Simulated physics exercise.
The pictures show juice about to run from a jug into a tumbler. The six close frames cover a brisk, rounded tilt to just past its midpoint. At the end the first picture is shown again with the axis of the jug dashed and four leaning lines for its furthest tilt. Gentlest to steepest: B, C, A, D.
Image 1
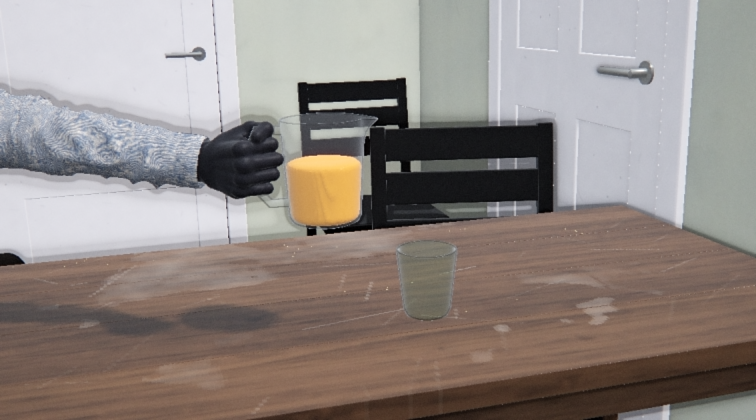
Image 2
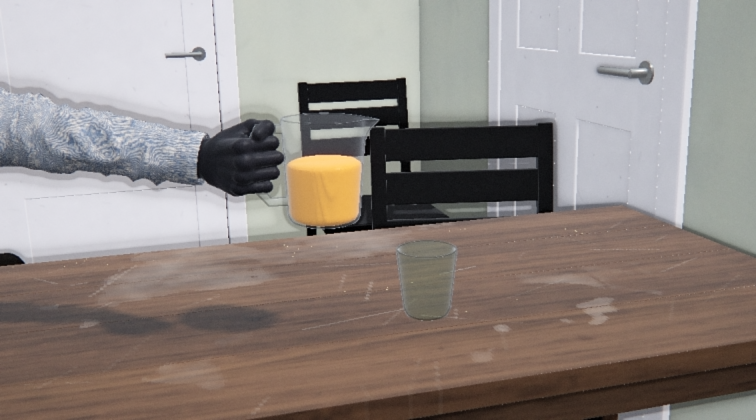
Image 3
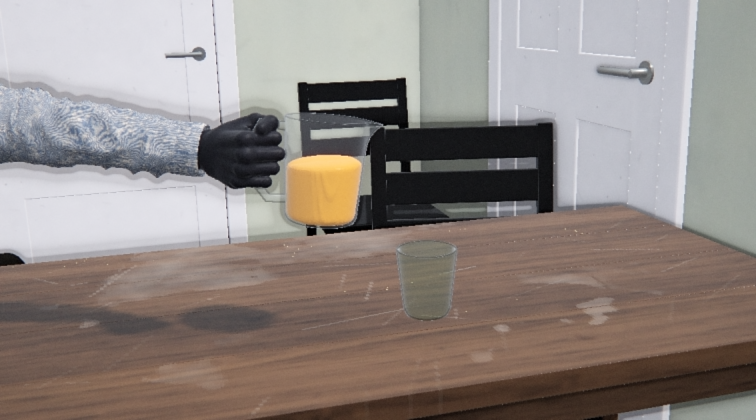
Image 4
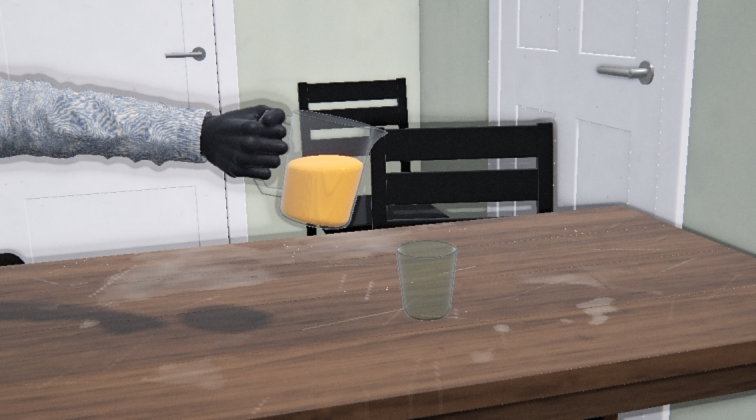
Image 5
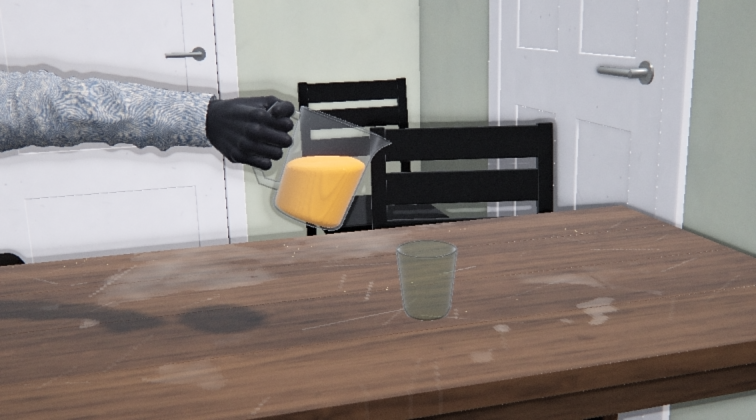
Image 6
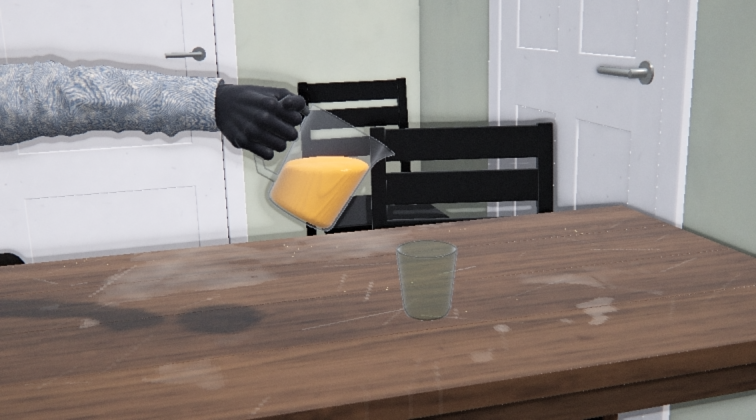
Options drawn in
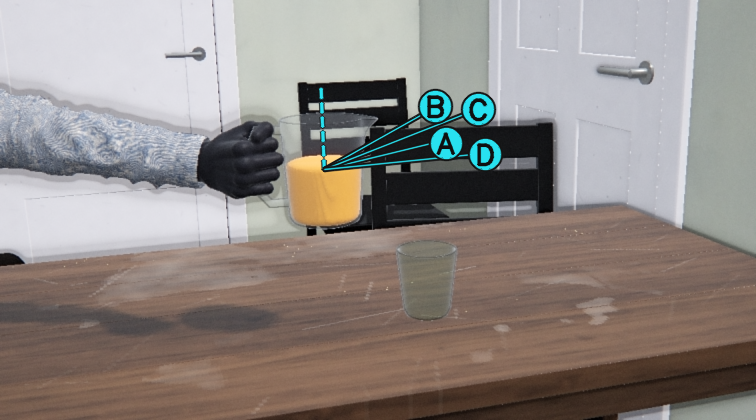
We see a black-gloved hand holding a clear jug of orange juice above a wooden table, left of an empty glass tumbler; the hand gradually tilts the jug to the right, and the juice shifts inside it.
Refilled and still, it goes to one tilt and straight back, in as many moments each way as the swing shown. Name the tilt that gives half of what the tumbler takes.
Use line B.
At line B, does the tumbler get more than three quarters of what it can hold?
No, it does not.
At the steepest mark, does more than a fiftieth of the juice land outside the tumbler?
Yes, it does.
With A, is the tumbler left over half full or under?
Over half.
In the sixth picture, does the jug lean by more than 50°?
No, it does not.
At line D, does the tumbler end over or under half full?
Over half.
On the marked copy, A at (429, 144); B at (420, 115); C at (462, 114); D at (468, 154).
With A, the tumbler ends with about 80 % of what it can hold; 16 % of the juice is spilt.
With B, the tumbler ends with about 48 % of what it can hold.
With C, the tumbler ends with about 72 % of what it can hold; 4 % of the juice is spilt.
With D, the tumbler is filled to the brim; 19 % of the juice is spilt.
